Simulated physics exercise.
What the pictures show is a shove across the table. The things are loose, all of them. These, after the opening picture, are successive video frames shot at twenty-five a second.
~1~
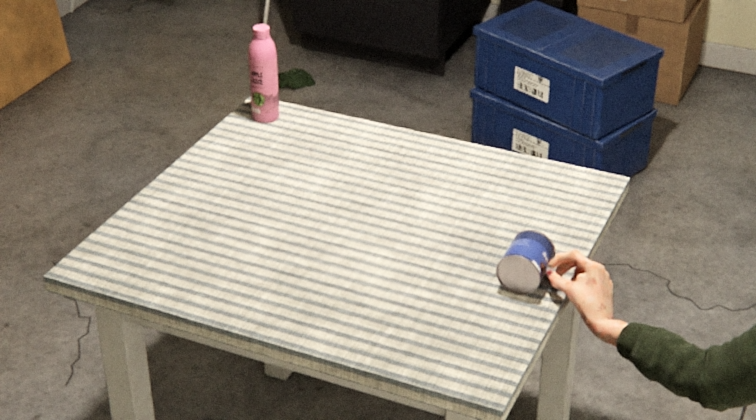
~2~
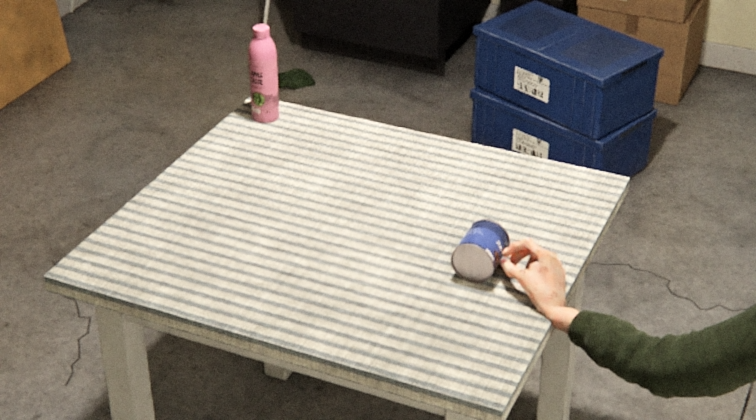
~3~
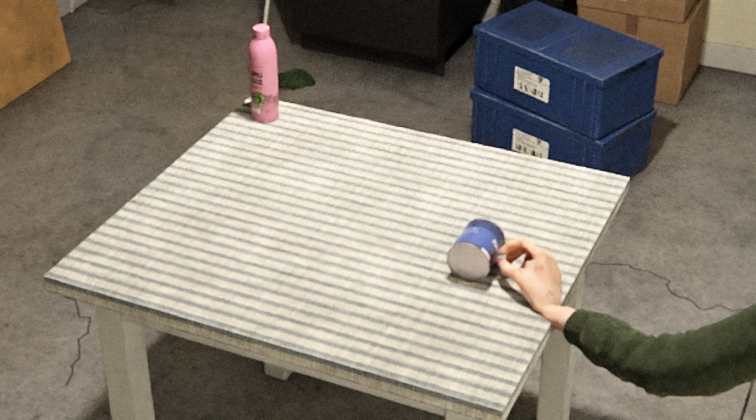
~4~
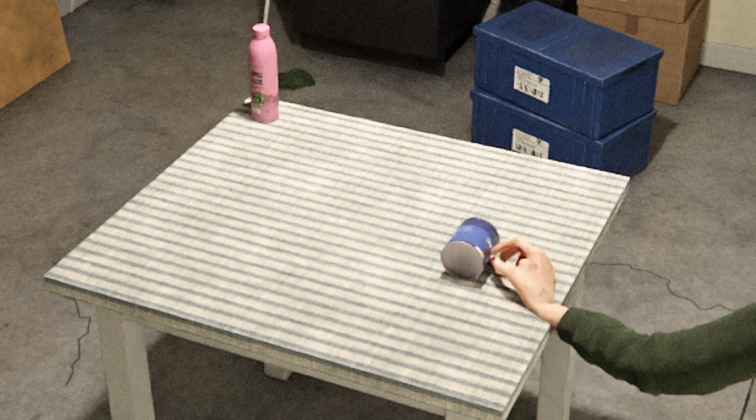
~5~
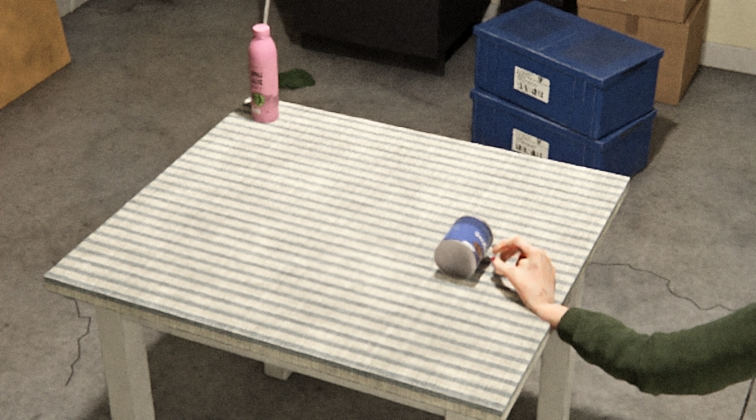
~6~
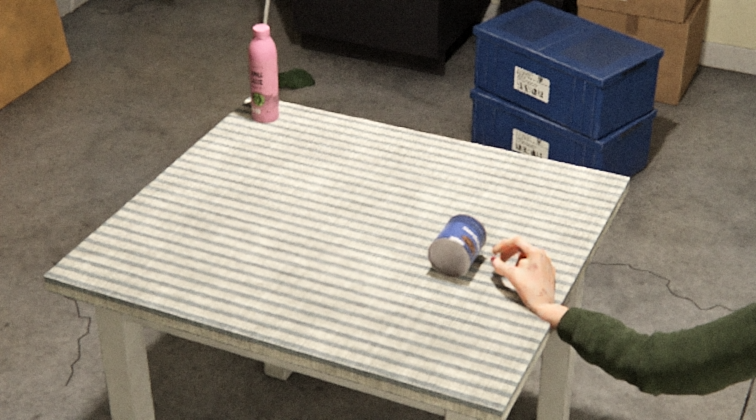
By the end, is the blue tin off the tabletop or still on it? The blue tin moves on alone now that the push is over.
Survives the push.
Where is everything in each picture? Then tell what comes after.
The first picture shows under the hand; blue tin (526, 262).
The second picture shows under the hand; blue tin (480, 251).
The third picture shows under the hand; blue tin (476, 250).
The fourth picture shows blue tin (470, 248).
The fifth picture shows blue tin (464, 247).
The sixth picture shows blue tin (458, 245) displaced a little.
Then, 0.20 s past the last view, blue tin displaced about its own width near (431, 239).
Then, 0.40 s past the last view, blue tin displaced about its own width near (413, 234).
Finally, moved from the start, blue tin. Final places as the last picture's camera would see them, blue tin near (397, 230).
